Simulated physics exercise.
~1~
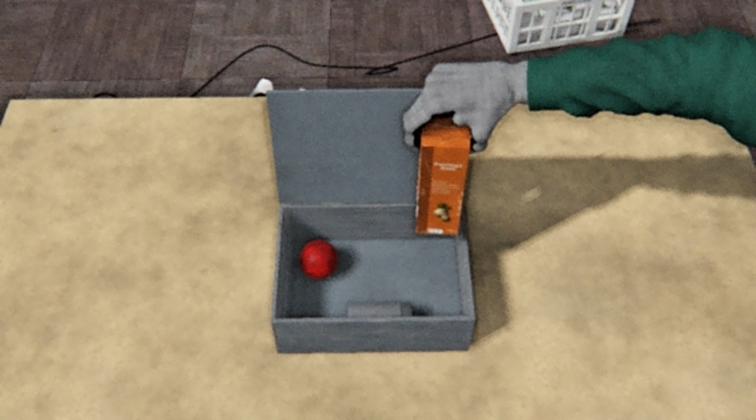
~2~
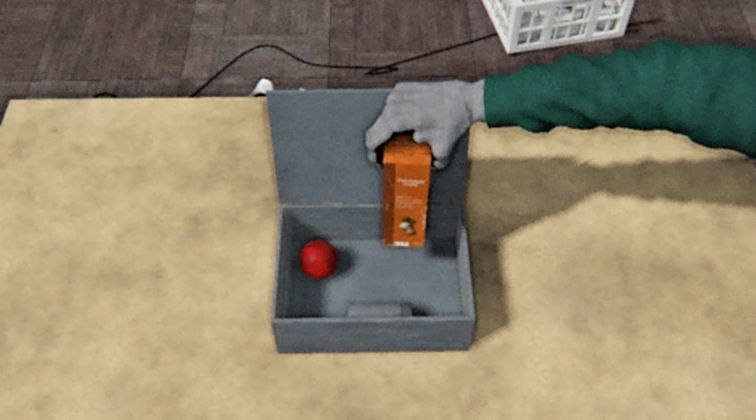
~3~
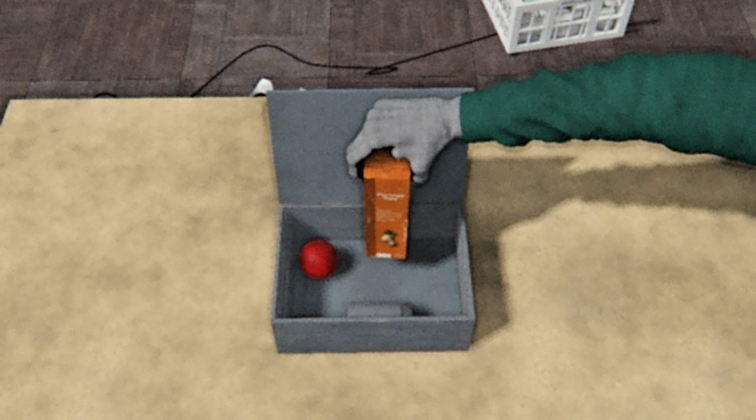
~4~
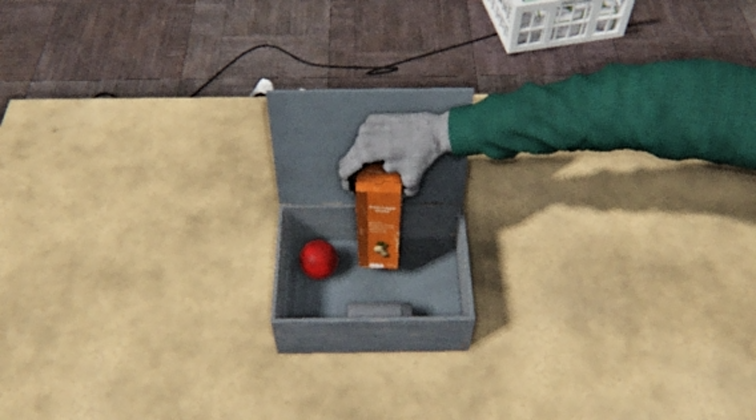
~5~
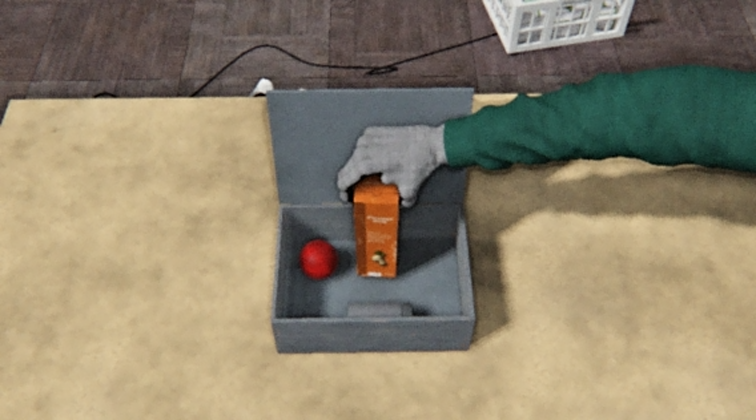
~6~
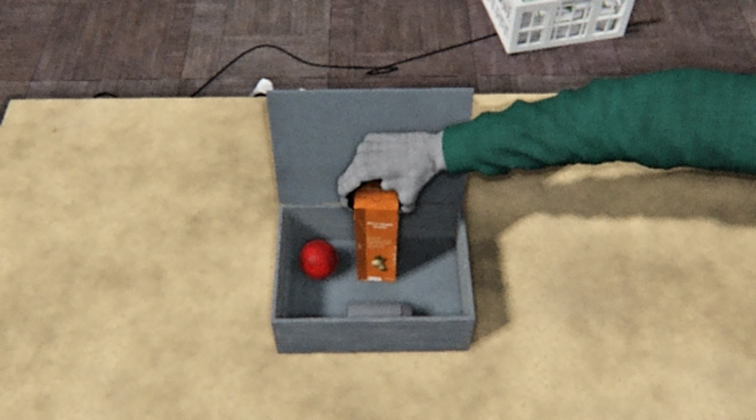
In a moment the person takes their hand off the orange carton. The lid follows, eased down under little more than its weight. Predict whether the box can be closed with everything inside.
The box cannot be closed.
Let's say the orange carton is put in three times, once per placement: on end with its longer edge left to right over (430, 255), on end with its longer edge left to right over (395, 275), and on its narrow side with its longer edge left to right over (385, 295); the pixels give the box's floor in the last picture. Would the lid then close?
The lid stays partly open the first time, stays partly open the second time and goes all the way down the third time.
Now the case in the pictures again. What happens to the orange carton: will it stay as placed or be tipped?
By the end the orange carton has leaned over.
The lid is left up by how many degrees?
Near 18° up from the rim.
Then, 1.30 s later than the last frame, lid 81° above the rim.
Then, 1.90 s later than the last frame, lid 54° above the rim; orange carton tilted by 13° near (376, 245).
Then, 2.10 s later than the last frame, lid 33° above the rim; orange carton tilted by 34° near (374, 268).
Then, 2.80 s later than the last frame, lid 17° above the rim; orange carton tilted by 54° near (370, 286).
When it is over, lid 17° above the rim; lying over in the box, orange carton; the other 2 as before. End places, in pixels of the last picture, orange carton near (370, 286).
